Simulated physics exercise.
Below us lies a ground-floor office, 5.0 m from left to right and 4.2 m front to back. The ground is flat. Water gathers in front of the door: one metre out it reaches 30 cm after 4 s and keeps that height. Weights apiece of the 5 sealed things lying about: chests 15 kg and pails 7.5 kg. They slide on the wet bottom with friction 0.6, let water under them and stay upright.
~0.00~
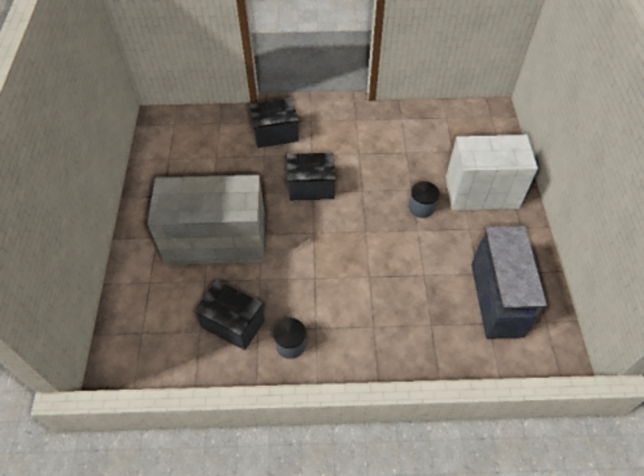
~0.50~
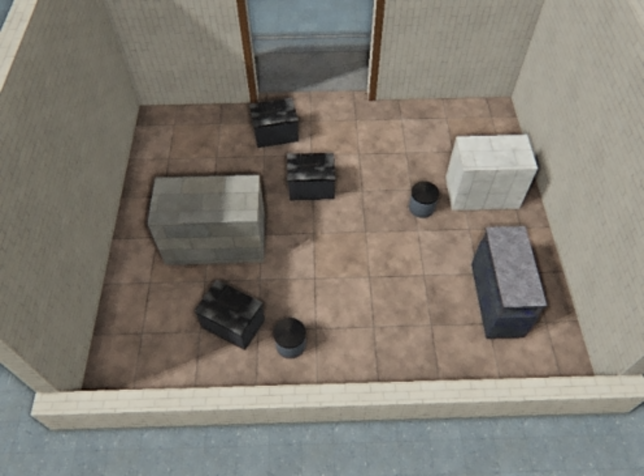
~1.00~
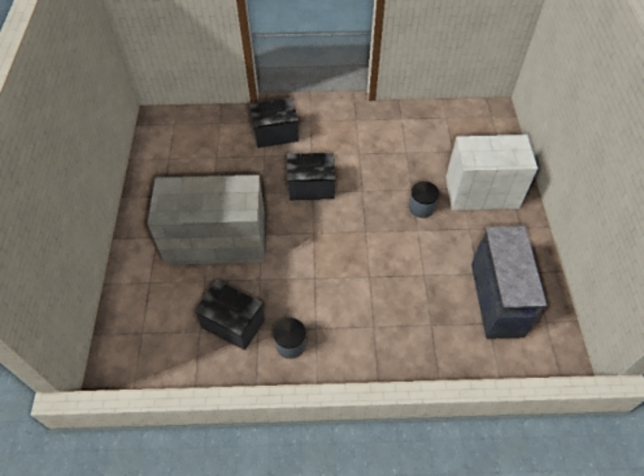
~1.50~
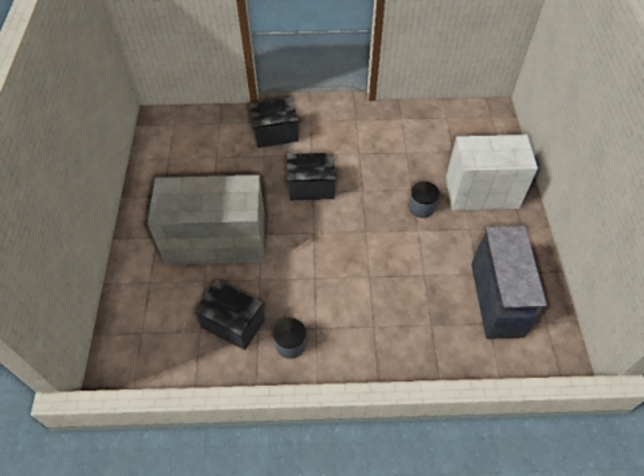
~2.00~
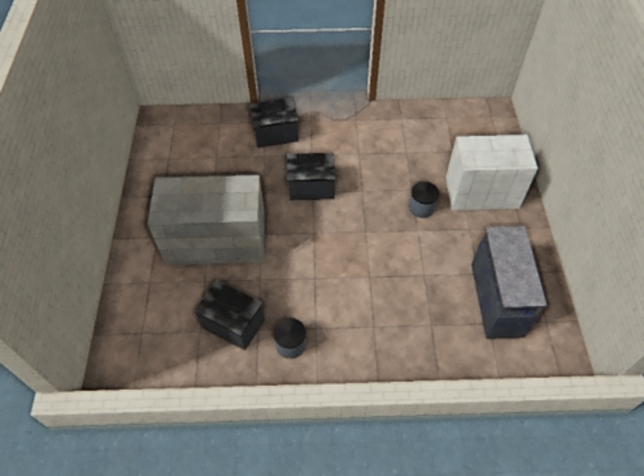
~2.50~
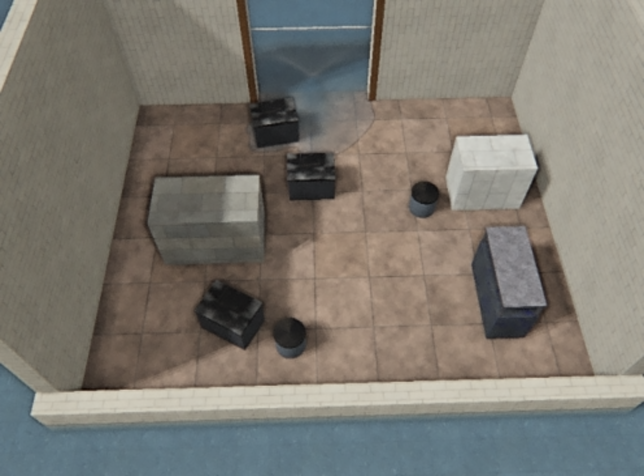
Water surrounds a walled room and spreads in through the doorway while the objects inside stay still.
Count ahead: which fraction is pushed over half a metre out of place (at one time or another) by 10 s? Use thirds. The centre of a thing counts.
That comes to two thirds or above.
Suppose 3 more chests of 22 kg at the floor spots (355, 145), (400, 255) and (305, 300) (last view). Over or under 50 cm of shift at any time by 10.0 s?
In that order: More, over, past it.
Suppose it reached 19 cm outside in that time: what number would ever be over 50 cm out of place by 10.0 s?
Then 3.
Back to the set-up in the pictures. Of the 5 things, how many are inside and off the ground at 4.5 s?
I count 0.
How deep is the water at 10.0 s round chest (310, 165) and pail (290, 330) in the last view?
Roughly 15 and 13 cm.
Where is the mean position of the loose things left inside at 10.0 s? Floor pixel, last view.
Near (276, 303).
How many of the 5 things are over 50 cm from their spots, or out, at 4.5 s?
By then 2.
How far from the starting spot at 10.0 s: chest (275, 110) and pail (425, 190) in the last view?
In turn: 250 cm, 80 cm.
After 3.5 s 0 of 5 are over 50 cm from their spots; 0 afloat.
After 4.5 s 2 of 5 are over 50 cm from their spots; 0 afloat.
After 7.0 s 4 of 5 are over 50 cm from their spots; 3 afloat.
After 10.0 s 5 of 5 are over 50 cm from their spots, and 5 have been at some point; 5 afloat.
